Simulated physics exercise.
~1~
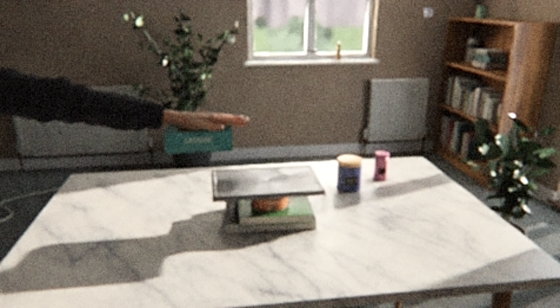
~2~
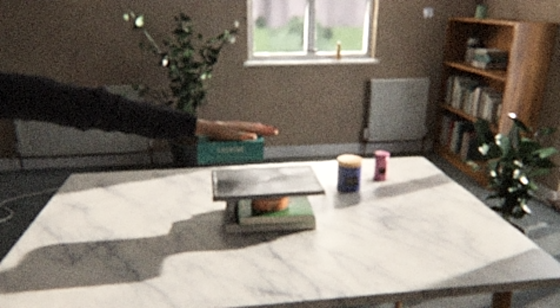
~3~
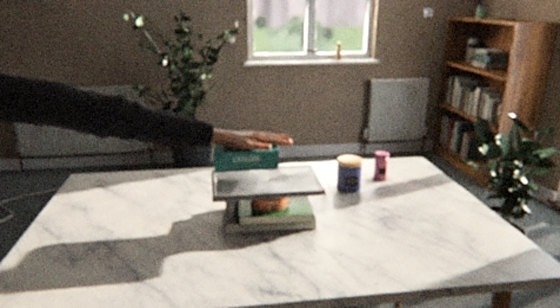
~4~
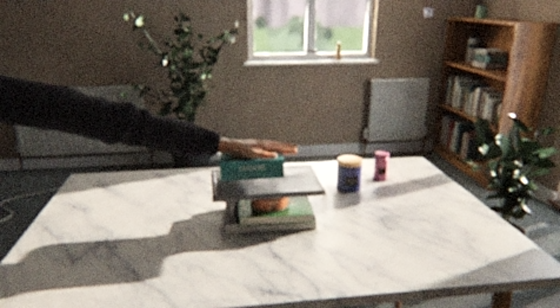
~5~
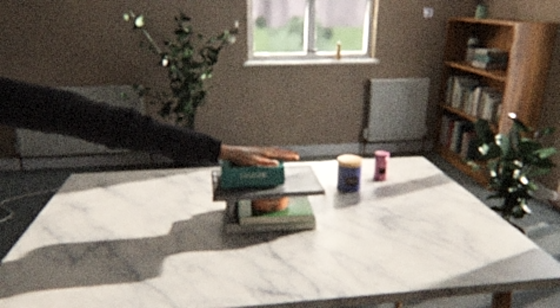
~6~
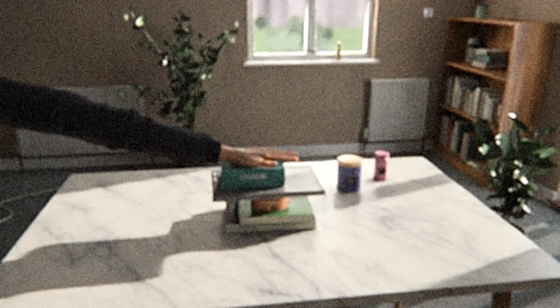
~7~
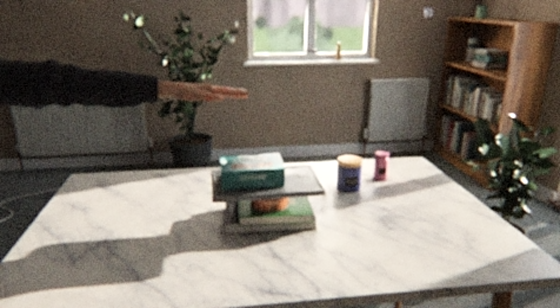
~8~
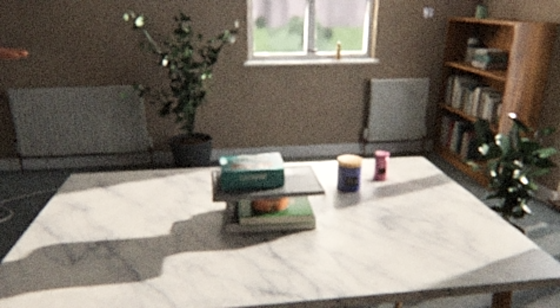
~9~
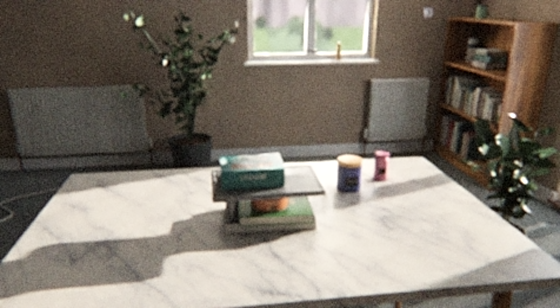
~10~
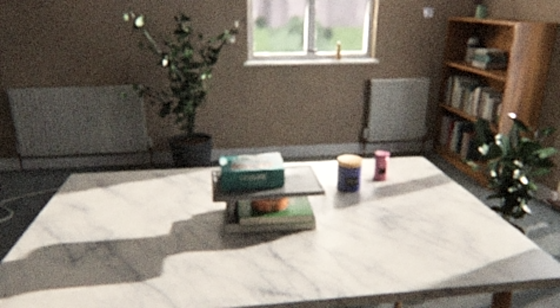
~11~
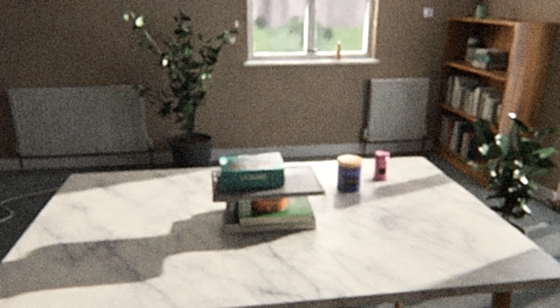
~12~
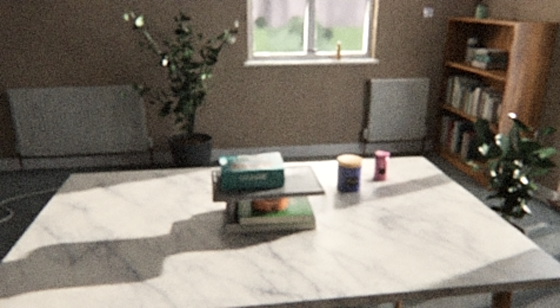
In a room with a marble-topped table, a hand carries a turquoise packet rightward and lowers it onto the left part of a grey tray topping a small stack of household items. The hand lets go and withdraws left, and the pile stays standing.
